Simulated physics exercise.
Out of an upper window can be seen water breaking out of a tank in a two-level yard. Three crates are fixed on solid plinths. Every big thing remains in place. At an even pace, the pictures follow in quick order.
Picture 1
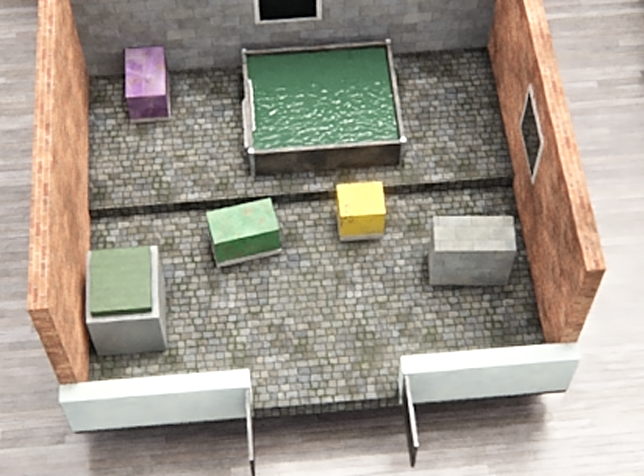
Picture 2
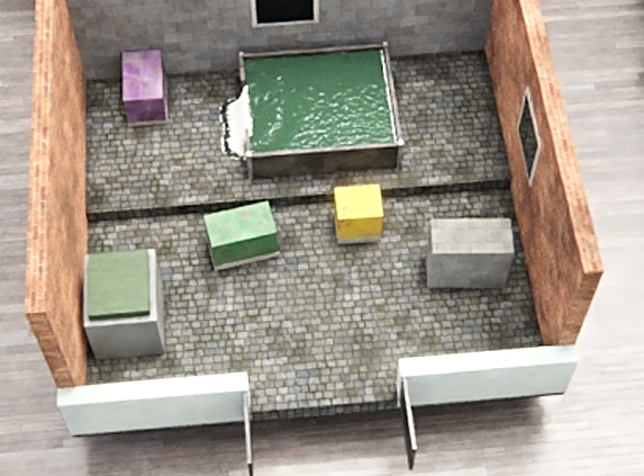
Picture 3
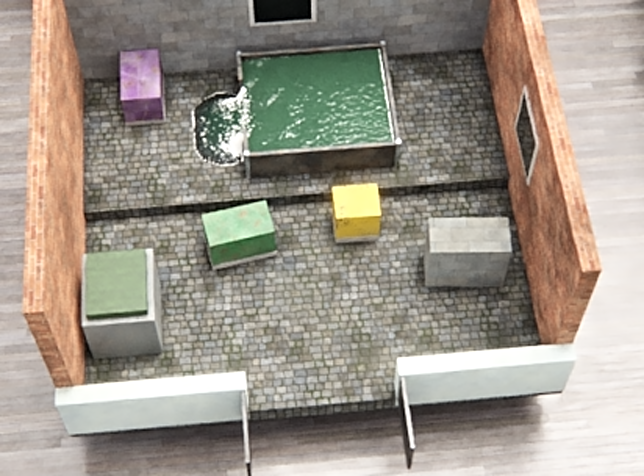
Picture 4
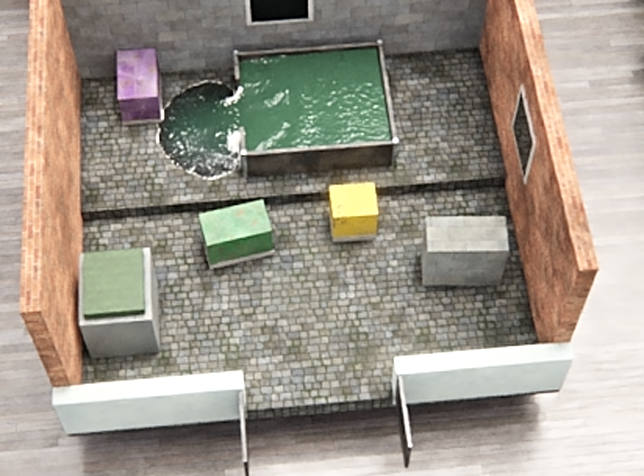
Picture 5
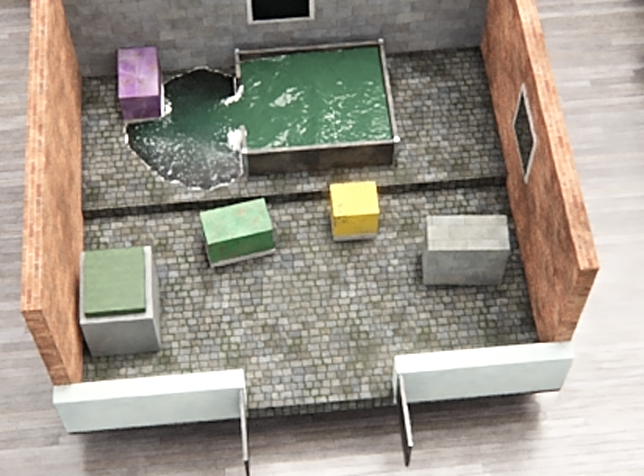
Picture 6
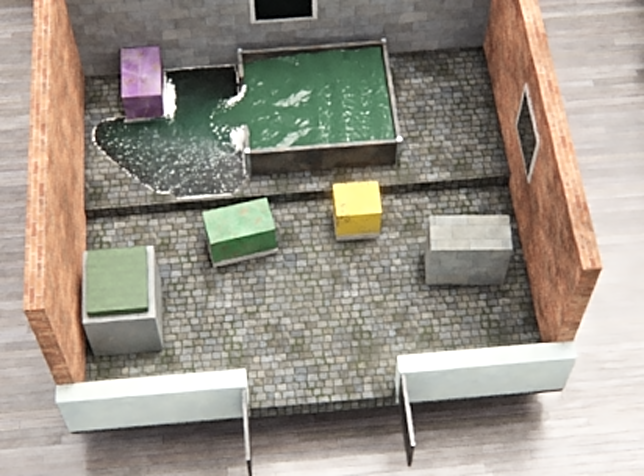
A small two-level cobbled yard, walled in brick at both sides and grey block behind, is seen from high above, with a large open tank of green water at the back. A purple box stands at the back left, with green, yellow and grey boxes on the nearer level. Water breaks from the tank's left side and spreads evenly leftward in a foamy-edged pool, reaching around the purple box, while the view shifts very slightly.
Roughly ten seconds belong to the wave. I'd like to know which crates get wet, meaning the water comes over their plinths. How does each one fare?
The purple crate does get wet. The green crate does get wet. The yellow crate does not get wet.
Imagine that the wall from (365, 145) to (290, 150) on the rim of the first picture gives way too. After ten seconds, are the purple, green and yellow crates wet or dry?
The purple crate is not overtopped, the green crate is overtopped, and the yellow crate is overtopped.
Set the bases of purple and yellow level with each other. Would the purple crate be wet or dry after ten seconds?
Well, the purple one is inundated then.
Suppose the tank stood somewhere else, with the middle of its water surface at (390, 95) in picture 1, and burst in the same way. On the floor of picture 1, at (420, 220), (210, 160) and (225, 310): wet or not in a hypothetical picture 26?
First unwetted; next drenched; last unwetted.
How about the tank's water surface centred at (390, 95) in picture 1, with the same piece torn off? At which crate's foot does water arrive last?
My pick is the yellow one.
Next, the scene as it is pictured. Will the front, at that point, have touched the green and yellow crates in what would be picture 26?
Green wet, yellow dry.
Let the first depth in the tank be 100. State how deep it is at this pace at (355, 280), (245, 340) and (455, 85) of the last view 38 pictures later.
First spot 4 %, second 10 %, third 6 %.
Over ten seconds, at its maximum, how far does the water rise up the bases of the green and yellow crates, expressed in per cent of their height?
Around 160 in a hundred for the first and 70 in a hundred for the second.
A moment on, water covers 20 % of the floor; the purple crate water round its plinth, the green crate water round its plinth, the yellow crate not reached.
Next, water covers 25 % of the floor; the purple crate water round its plinth, the green crate water round its plinth, the yellow crate not reached.
Then, water covers 35 % of the floor; the purple crate water round its plinth, the green crate water round its plinth, the yellow crate not reached.
Later, water covers 65 % of the floor; the purple crate water round its plinth, the green crate water round its plinth, the yellow crate water round its plinth.
In the end, water covers 90 % of the floor; the purple crate was topped, the green crate was topped, the yellow crate stayed above the water.
